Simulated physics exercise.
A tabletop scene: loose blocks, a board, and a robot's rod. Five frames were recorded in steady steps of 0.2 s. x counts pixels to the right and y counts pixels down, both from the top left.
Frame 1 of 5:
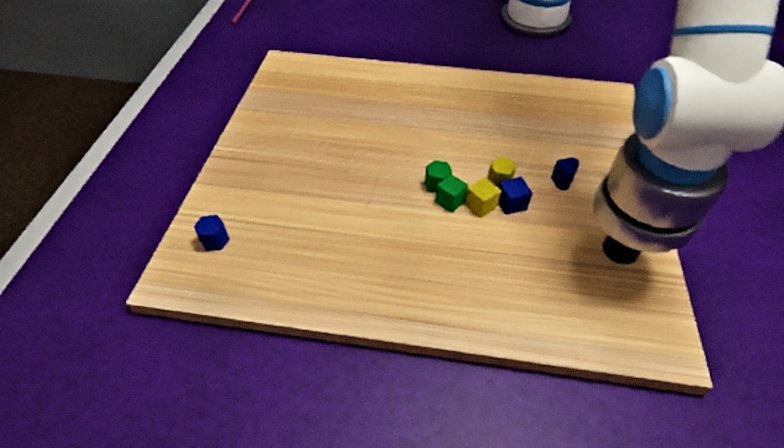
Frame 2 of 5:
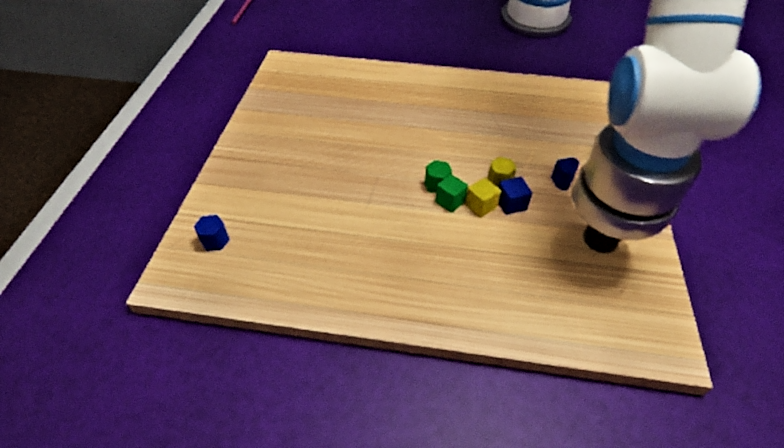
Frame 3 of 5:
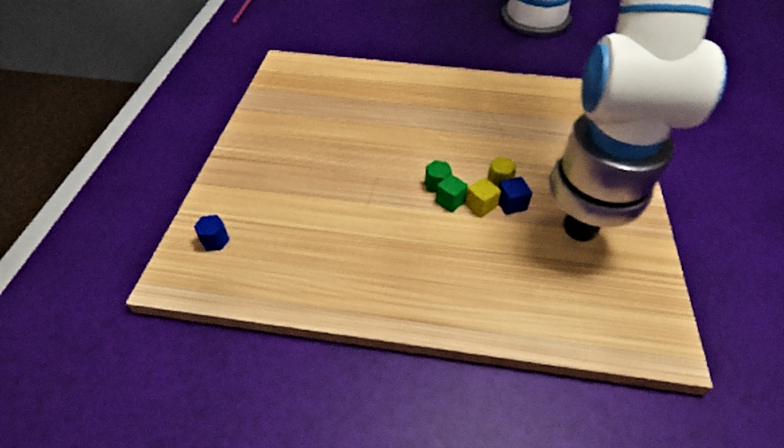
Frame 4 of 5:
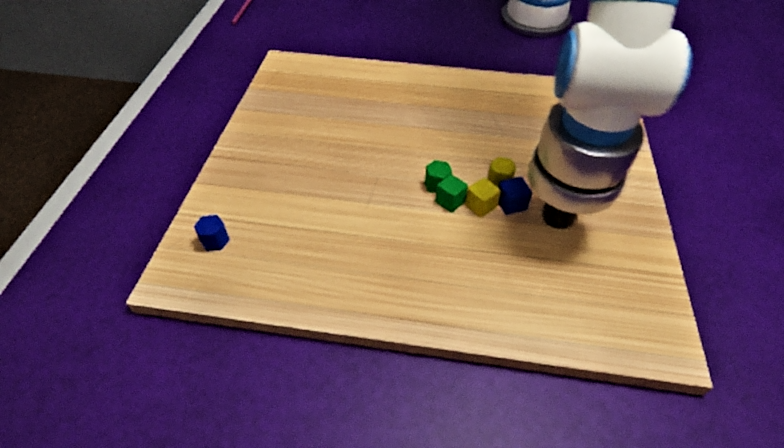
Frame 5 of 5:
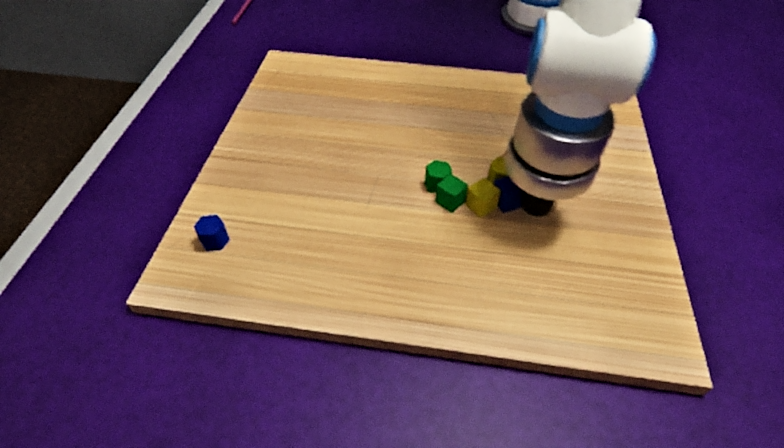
On a light wooden board over a purple surface, small green, yellow and blue blocks sit near a white robot arm. The arm glides steadily left and slightly away from the viewer, passing in front of one blue block, and its dark tip comes up beside the clustered blue cube.
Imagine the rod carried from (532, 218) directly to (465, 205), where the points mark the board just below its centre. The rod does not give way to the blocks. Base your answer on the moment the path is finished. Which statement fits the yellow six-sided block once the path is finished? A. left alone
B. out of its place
My answer is option B.
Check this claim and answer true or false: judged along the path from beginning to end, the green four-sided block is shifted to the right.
The claim does not hold.
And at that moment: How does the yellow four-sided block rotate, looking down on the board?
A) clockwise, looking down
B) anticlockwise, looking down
It's B.
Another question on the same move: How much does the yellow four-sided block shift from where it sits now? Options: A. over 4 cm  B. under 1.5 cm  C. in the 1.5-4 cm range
A
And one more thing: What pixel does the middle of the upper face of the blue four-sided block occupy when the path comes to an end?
It is going to be at (487, 171).
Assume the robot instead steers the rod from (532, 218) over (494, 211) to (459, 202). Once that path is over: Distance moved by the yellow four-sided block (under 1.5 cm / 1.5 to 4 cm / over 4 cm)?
Final distance: More than 4 cm.
The first path, step by step. Halfway along, rod at (500, 199); green four-sided block at (442, 184), turned 15° clockwise; yellow four-sided block at (469, 191); yellow six-sided block at (496, 157), turned 20° clockwise; blue four-sided block at (492, 174), turned 25° clockwise.
At the end, rod at (467, 193); green four-sided block at (415, 185), turned 65° clockwise; yellow four-sided block at (441, 193), turned 60° anticlockwise; yellow six-sided block at (496, 155), turned 25° clockwise; blue four-sided block at (487, 171), turned 45° clockwise.
